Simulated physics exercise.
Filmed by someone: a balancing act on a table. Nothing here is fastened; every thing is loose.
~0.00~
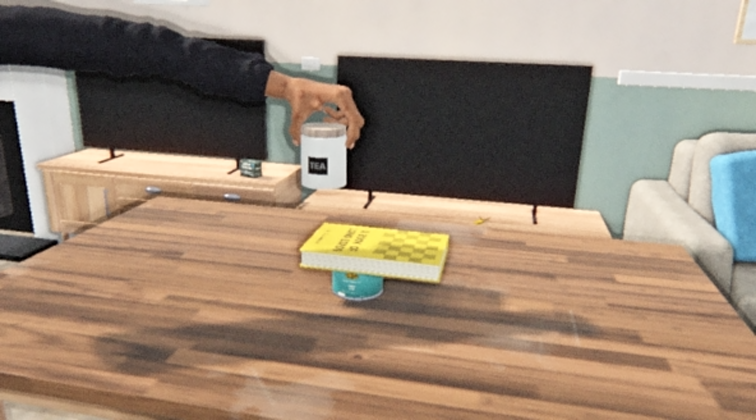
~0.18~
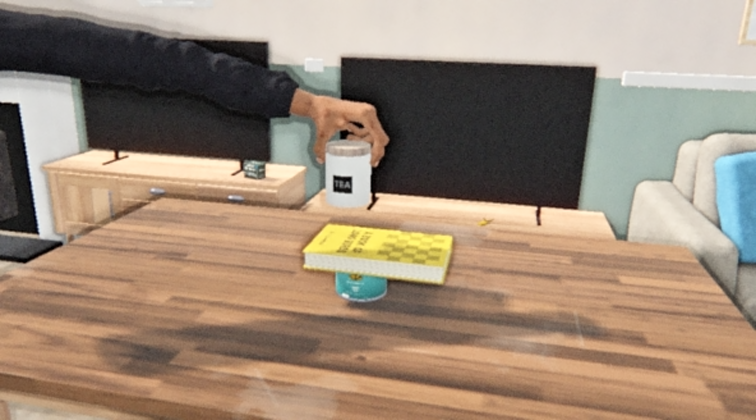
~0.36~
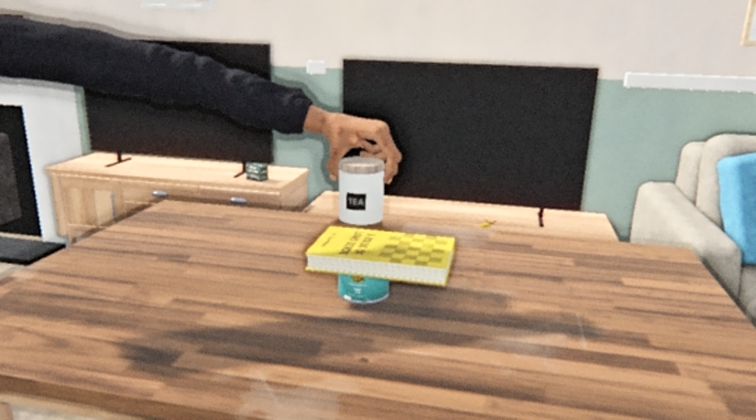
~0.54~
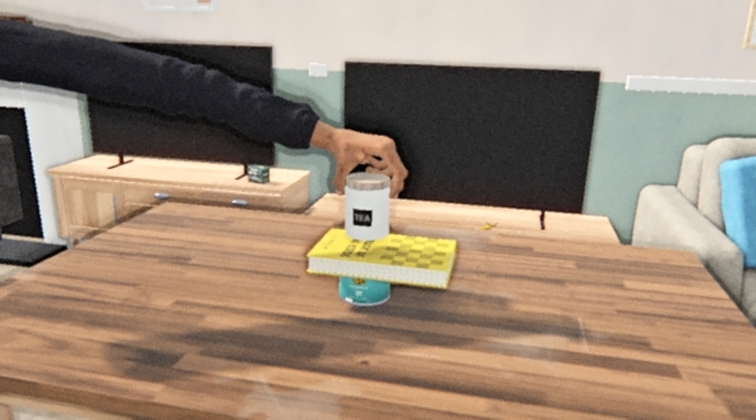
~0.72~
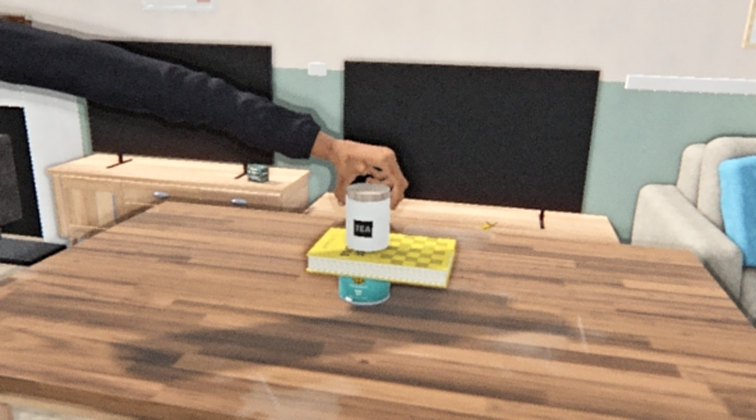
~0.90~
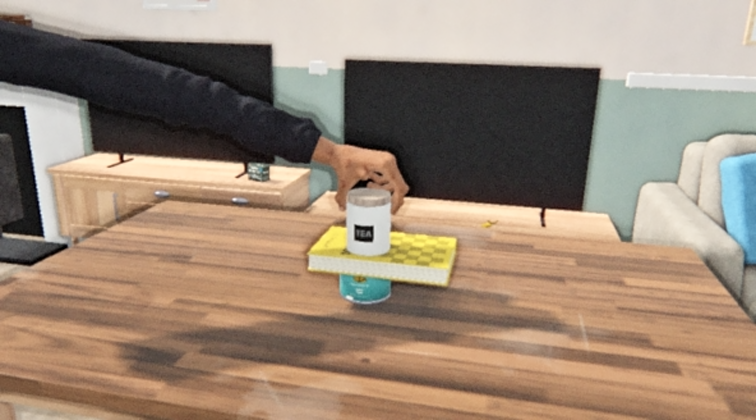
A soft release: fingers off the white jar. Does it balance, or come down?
It stands.
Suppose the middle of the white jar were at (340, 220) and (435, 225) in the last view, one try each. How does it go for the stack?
In case one it stays upright, while in case two it tumbles.
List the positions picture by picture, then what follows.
The first frame shows still above its spot; white jar (324, 155).
The second frame shows still above its spot; white jar (348, 173).
The third frame shows still above its spot; white jar (361, 190).
The fourth frame shows still above its spot; white jar (367, 206).
The fifth frame shows still above its spot; white jar (368, 216).
The sixth frame shows in place under the hand; white jar (369, 221).
After 1.20 s, nothing has stirred.
After 1.60 s, white jar resting near (369, 221).
At rest (2.0 s), all 3 in place. Seen from the same camera at the end, white jar near (369, 221). The stack keeps its balance.
